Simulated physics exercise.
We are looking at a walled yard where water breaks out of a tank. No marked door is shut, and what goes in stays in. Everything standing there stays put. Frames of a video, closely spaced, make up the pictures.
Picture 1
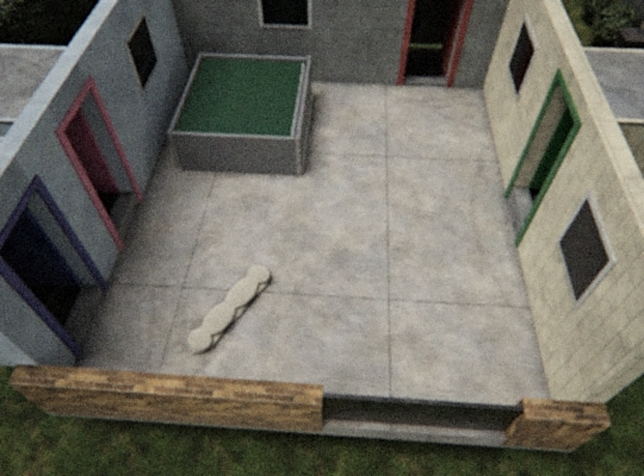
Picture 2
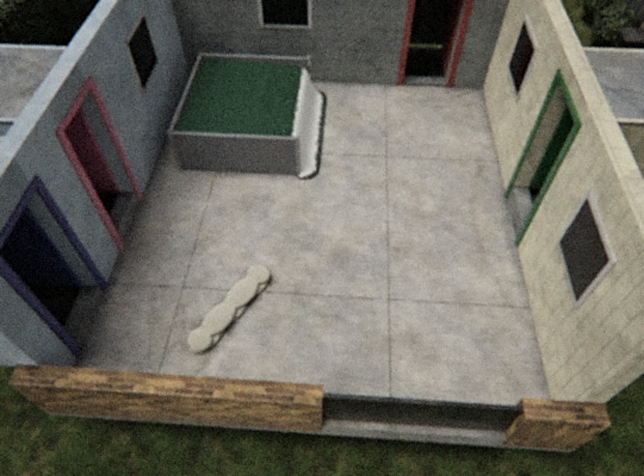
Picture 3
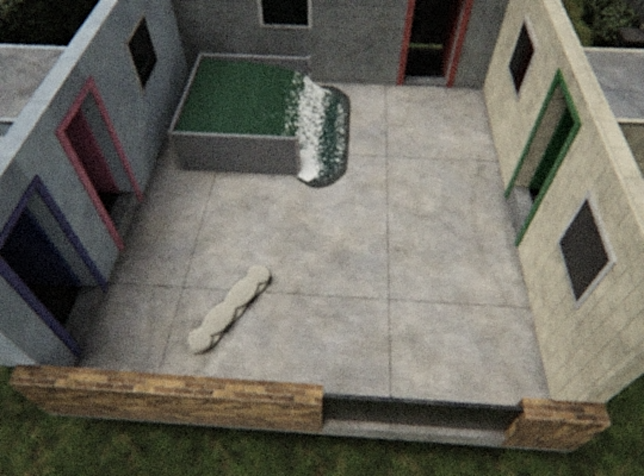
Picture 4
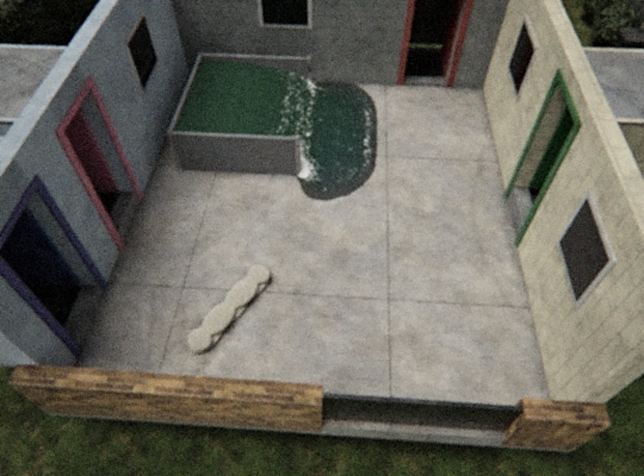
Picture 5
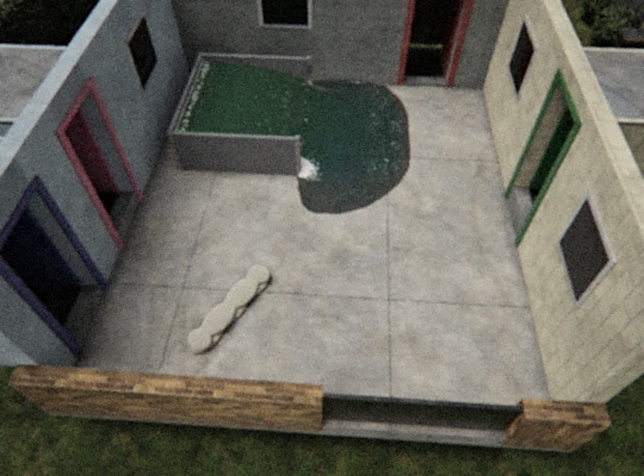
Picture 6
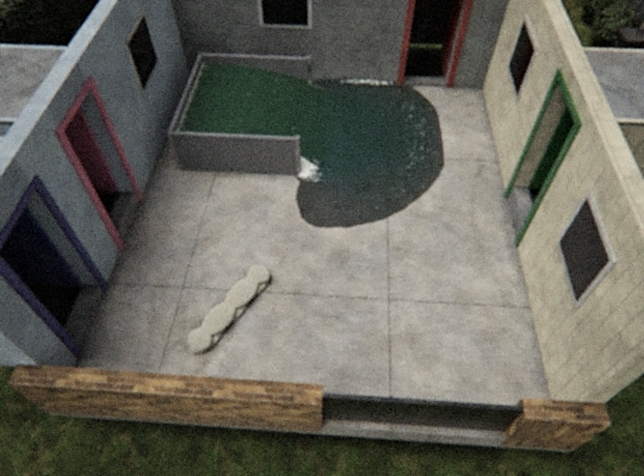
A walled yard with a pale concrete floor is seen from high above its low brick front wall. A grey tank of green water stands at the back left, with pink and blue doorways on the left, red at the back, green on the right, and a lumpy cream object on the floor. The tank's right side opens and water pours out, foaming, then spreads rightward and forward in a widening dark pool, while the camera stays still.
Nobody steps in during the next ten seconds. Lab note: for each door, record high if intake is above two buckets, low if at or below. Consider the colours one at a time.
Green door: Low; blue door: Low; red door: High; pink door: Low.
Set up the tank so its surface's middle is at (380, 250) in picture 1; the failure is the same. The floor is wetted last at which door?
I'd go with the door marked pink.
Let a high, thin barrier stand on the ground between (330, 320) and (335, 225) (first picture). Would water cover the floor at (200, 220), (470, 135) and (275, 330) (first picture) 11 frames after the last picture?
Results in sequence: Bone-dry / swamped / bone-dry.
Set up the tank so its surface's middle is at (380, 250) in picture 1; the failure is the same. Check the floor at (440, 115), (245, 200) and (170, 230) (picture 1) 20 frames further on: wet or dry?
Soaked, parched, parched.
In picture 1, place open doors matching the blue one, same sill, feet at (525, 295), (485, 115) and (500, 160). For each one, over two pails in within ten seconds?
In that order: Takes less, floods, is over.
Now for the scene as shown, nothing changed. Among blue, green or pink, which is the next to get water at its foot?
The one in green comes first.
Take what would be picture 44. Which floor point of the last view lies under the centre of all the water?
At about (366, 219).
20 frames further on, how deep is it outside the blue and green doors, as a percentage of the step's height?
I'd put it at close to 0 and 60 per cent.
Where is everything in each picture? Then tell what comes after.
The tank at (245, 96) is whole and still, in the first frame.
The front is at (313, 92), out from the gap at (303, 121), in the second frame.
Water pours out at (303, 123) and has run to (334, 90), in the third frame.
Water pours out at (303, 124) and has run to (346, 83), in the fourth frame.
Water pours out at (303, 124) and has run to (367, 201), in the fifth frame.
Water pours out at (303, 124) and has run to (433, 112), in the sixth frame.
A moment on, water covers 40 % of the floor; the green door wet at the sill, nothing in, the blue door not reached, the red door wet at the sill, nothing in, the pink door not reached.
Next, water covers 45 % of the floor; the green door wet at the sill, nothing in, the blue door not reached, the red door under two buckets in, the pink door not reached.
Then, water covers 50 % of the floor; the green door wet at the sill, nothing in, the blue door not reached, the red door far over two buckets in, the pink door not reached.
Later, water covers 80 % of the floor; the green door wet at the sill, nothing in, the blue door wet at the sill, nothing in, the red door far over two buckets in, the pink door not reached.
In the end, water covers 95 % of the floor; the green door wet at the sill, nothing in, the blue door under two buckets in, the red door far over two buckets in, the pink door wet at the sill, nothing in.
